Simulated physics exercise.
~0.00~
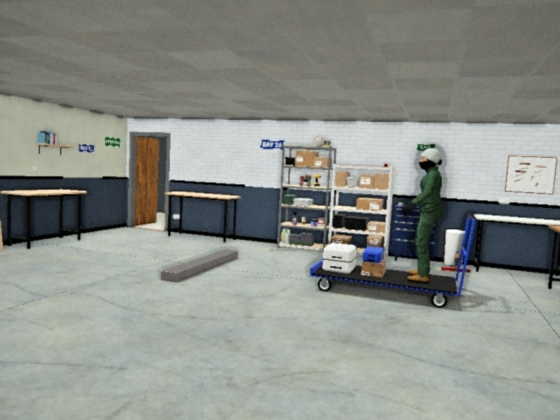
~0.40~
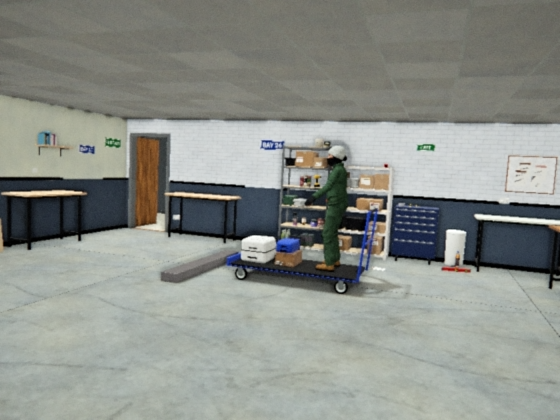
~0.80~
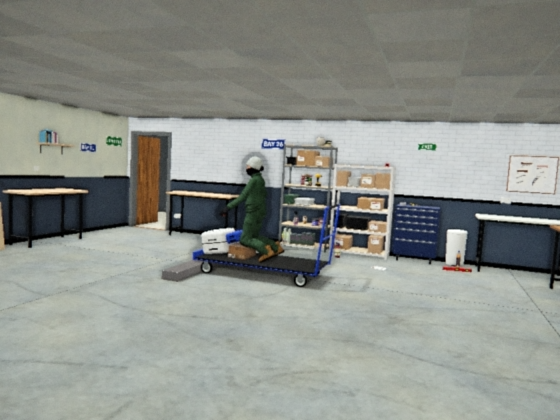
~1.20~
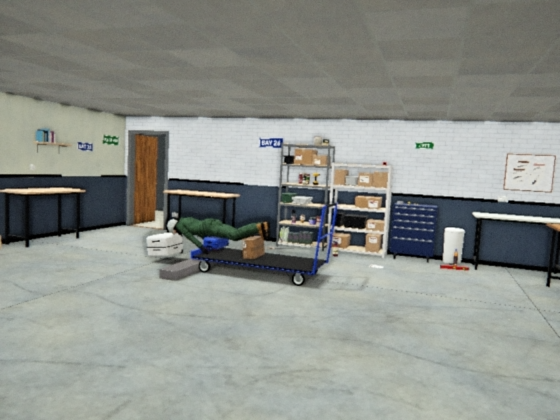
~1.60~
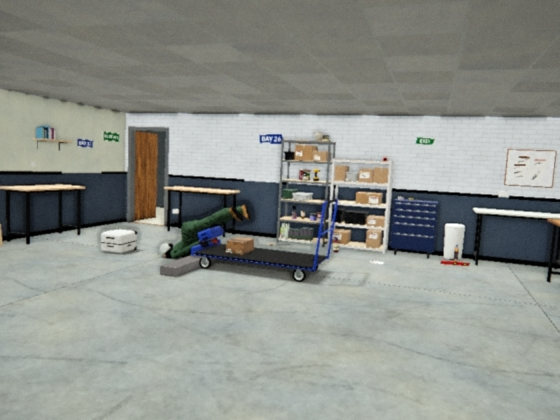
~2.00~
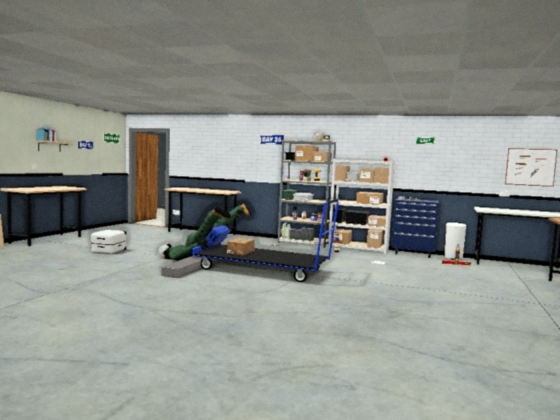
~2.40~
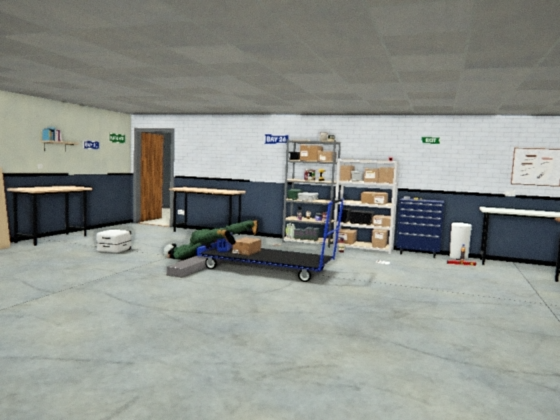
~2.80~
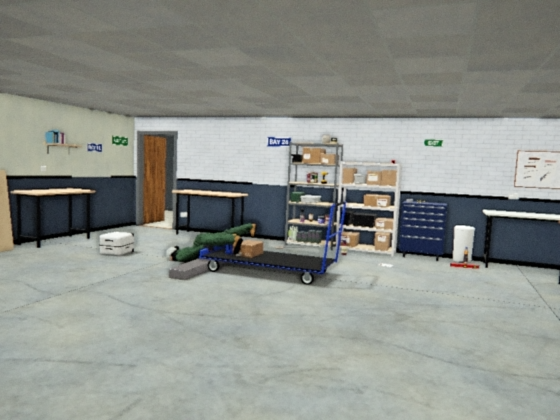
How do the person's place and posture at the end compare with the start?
At the start the person stands upright on the trolley over on the right side of the room. At the end the person lies limp at the trolley's front end by the kerb, much farther left and down low.
A workshop with white brick walls above a dark blue band is seen from across its grey concrete floor by a slightly swaying camera. A person in green with a white helmet stands on a blue trolley at the right, behind a white suitcase, a blue suitcase and a brown carton. The trolley rolls left and stops against a low grey kerb. The person pitches forward over the front as the white suitcase flips off and lands beyond the kerb. Legs tip up, then drop, and the person ends lying limp across the front edge, hips past it, with the blue suitcase and carton still aboard.
